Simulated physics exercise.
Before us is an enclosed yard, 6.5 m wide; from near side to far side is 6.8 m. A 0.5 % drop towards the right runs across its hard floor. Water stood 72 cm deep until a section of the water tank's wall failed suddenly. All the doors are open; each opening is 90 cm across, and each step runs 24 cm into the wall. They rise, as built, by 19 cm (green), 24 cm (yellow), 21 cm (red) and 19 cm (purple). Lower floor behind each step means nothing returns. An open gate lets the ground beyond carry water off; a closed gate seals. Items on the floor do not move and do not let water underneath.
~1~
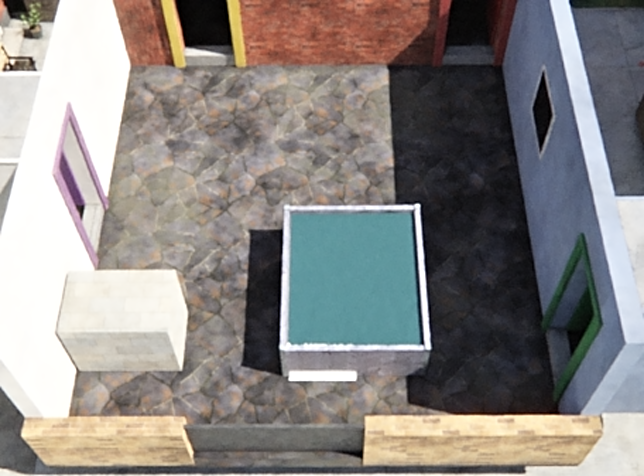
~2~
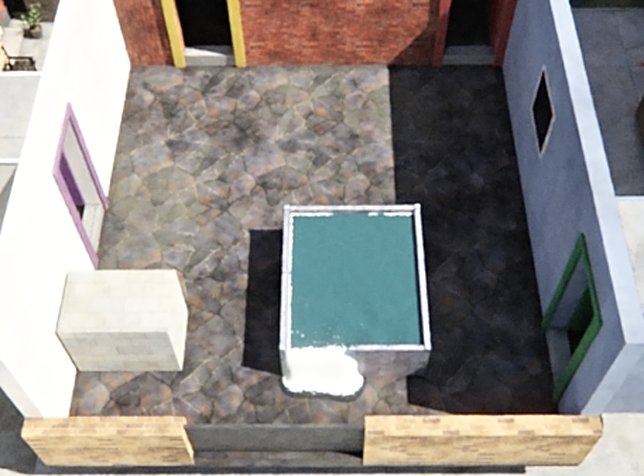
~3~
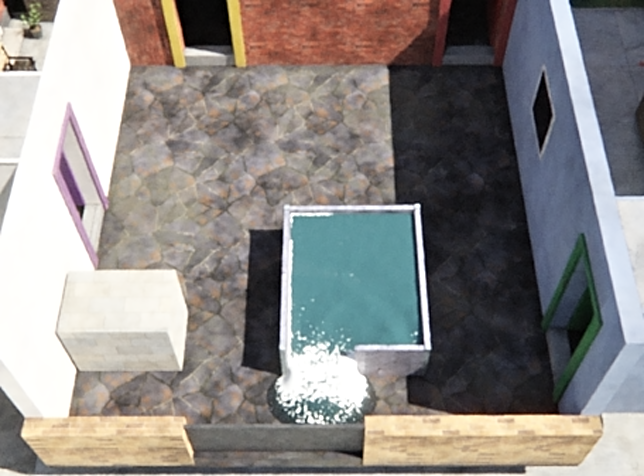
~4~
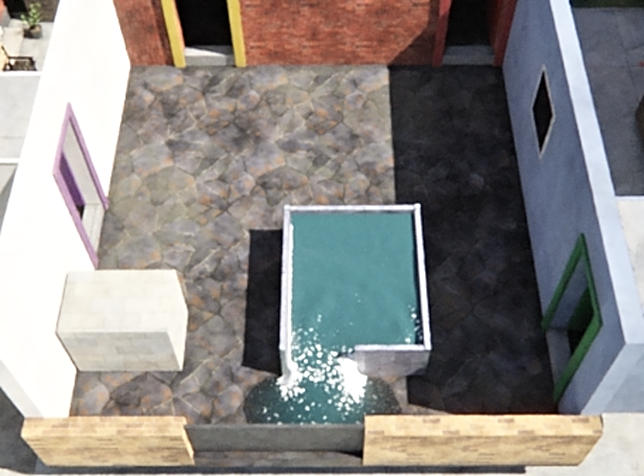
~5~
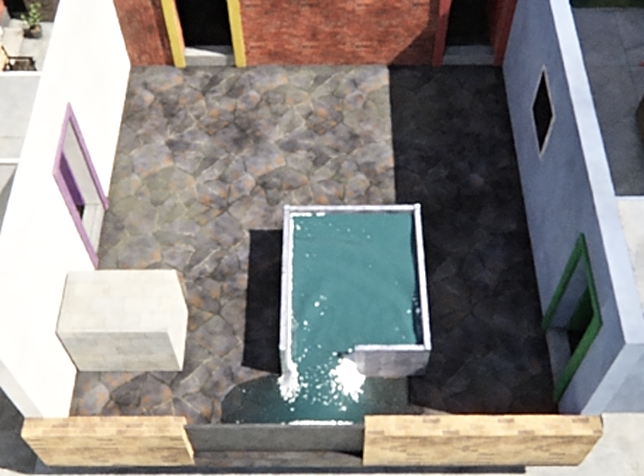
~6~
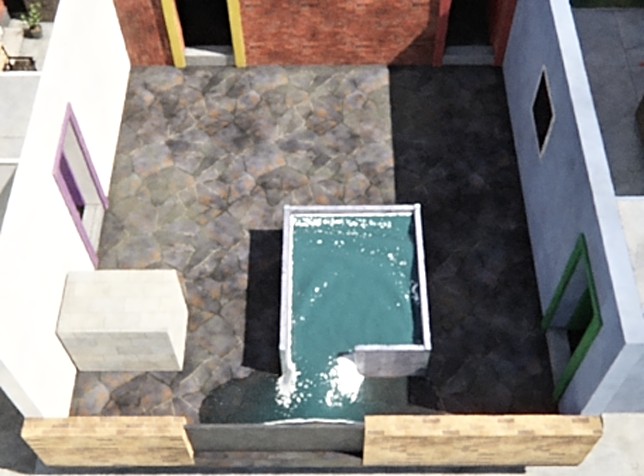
Water pours from the front of the white-walled tank and spreads across the stone floor.
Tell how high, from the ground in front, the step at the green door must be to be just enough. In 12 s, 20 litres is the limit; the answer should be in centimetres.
It must be about 20 cm high.
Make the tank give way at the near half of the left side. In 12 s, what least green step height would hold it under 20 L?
That way, roughly 12.0 cm.
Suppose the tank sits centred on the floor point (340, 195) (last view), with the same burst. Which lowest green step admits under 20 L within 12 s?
In this case, 15 cm or so.
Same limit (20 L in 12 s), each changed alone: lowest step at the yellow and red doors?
Roughly 7.5 cm for the yellow door and roughly 7.5 cm for the red door.
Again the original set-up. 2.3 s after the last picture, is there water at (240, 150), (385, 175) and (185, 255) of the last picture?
So the three spots come out spared, spared, swamped, in that order.
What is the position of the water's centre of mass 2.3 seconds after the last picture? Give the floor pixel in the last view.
The centre of all the water is around (326, 344).
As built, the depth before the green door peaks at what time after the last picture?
I'd say near 1.8 seconds.
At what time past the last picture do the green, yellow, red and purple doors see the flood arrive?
Green = 0.8 s, yellow = 6.5 s, red = 4.0 s, purple = 1.6 s.
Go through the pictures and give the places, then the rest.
In the first frame, still water, 72 cm deep, in the water tank at (353, 277); the green door at (568, 329) is dry.
In the second frame, water pours out at (321, 363) and has run 0.4 m, to (341, 397); about 9 cm deep outside, 72 cm at the back.
In the third frame, water pours out at (321, 365) and has run 0.8 m, to a hidden place; about 11 cm deep outside, 72 cm at the back.
In the fourth frame, water pours out at (321, 365) and has run 1.0 m, to a hidden place; about 12 cm deep outside, 72 cm at the back.
In the fifth frame, the gap is at (321, 365), the front 1.2 m out at a hidden place; the back of the water tank holds 70 cm.
In the sixth frame, the front is at a hidden place, 1.5 m from the gap at (321, 365); 2.1 m2 of floor is wet, 63 cm left at the back; the green door at (568, 329), 3.2 m from the gap, is still 1.9 m from the nearest water.
Then, 0.7 s after the last picture water covers 15 % of the floor, deepest (55 cm) near (313, 440); it has not reached the green door.
Then, 2.3 s after the last picture water covers 35 % of the floor, deepest (38 cm) near (69, 414); 22 cm at the green door, 16 litres in over its 19 cm step.
Then, 11.3 s after the last picture water covers 95 % of the floor, deepest (10 cm) near (486, 176); 7 cm at the green door, 24 litres in over its 19 cm step.
At the green door as built, the water peaked near 27 cm, 1.7 s after the last picture.
Run again over the same 12 s with other heights there, 39 litres in over 17 cm, 7 litres over 23 cm. The limit of 20 litres is kept from about 20 cm up.
